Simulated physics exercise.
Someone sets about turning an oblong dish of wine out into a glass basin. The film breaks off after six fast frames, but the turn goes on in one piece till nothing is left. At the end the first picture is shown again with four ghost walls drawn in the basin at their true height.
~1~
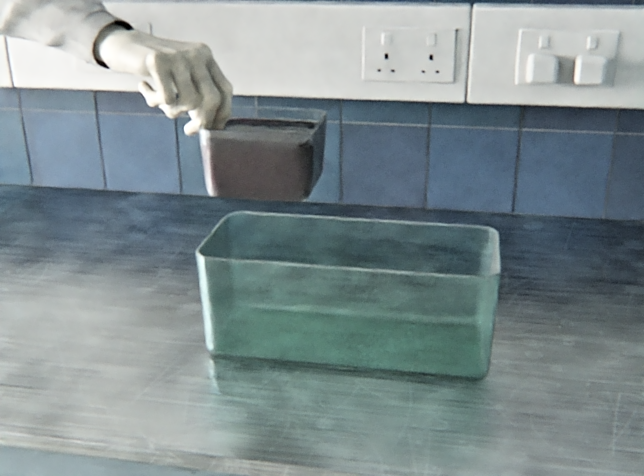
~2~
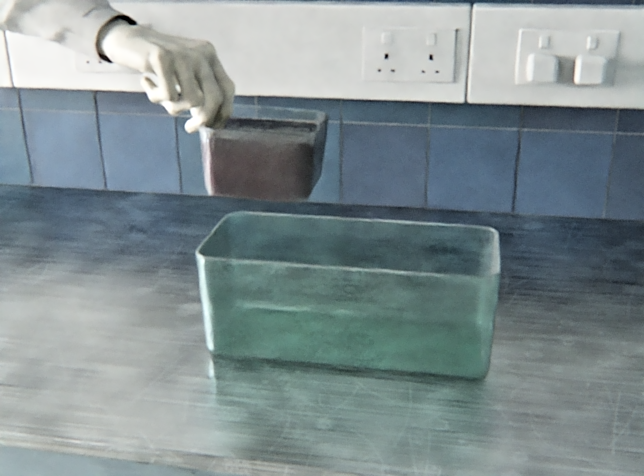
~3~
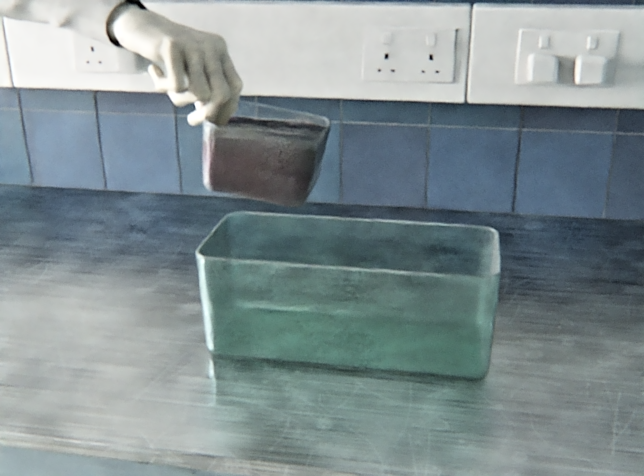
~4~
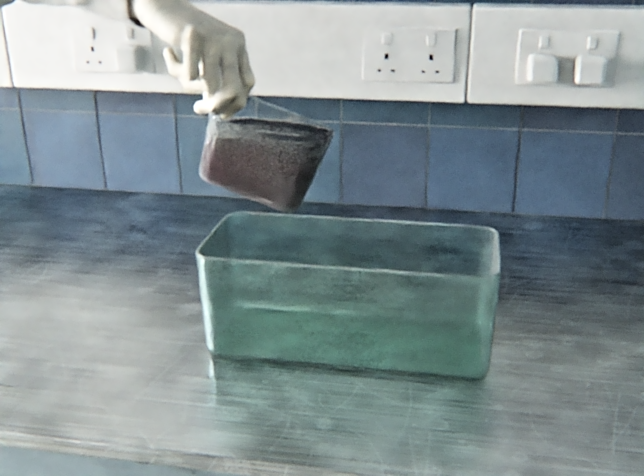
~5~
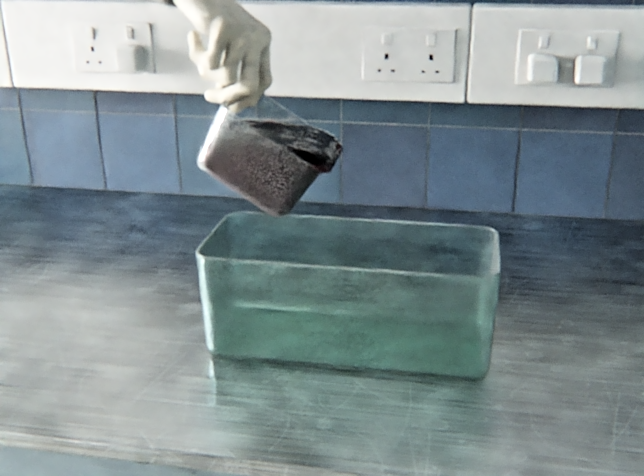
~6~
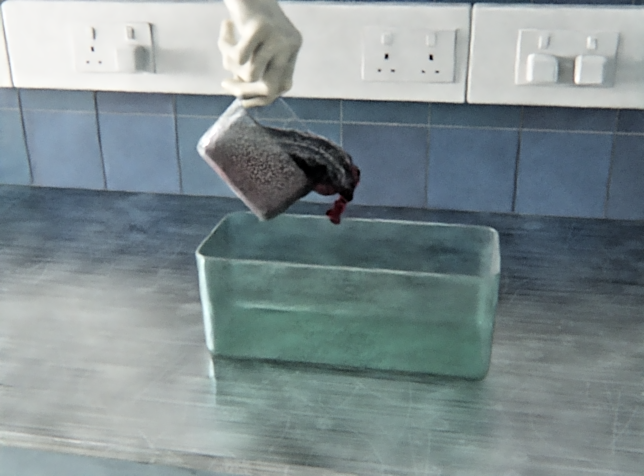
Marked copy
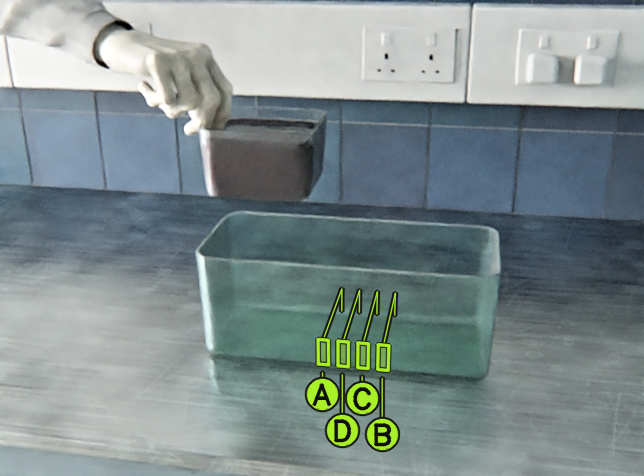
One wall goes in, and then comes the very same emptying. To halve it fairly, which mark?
C.
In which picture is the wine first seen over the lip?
Picture 5.
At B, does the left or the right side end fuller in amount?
The left one.
In lime, A at (322, 372); B at (382, 378); C at (362, 376); D at (342, 374).
For position A, about 27 % ends left of the wall and 72 % right of it.
For position B, about 64 % ends left of the wall and 31 % right of it; 5 % is lost outside.
For position C, about 51 % ends left of the wall and 47 % right of it.
For position D, about 35 % ends left of the wall and 64 % right of it.
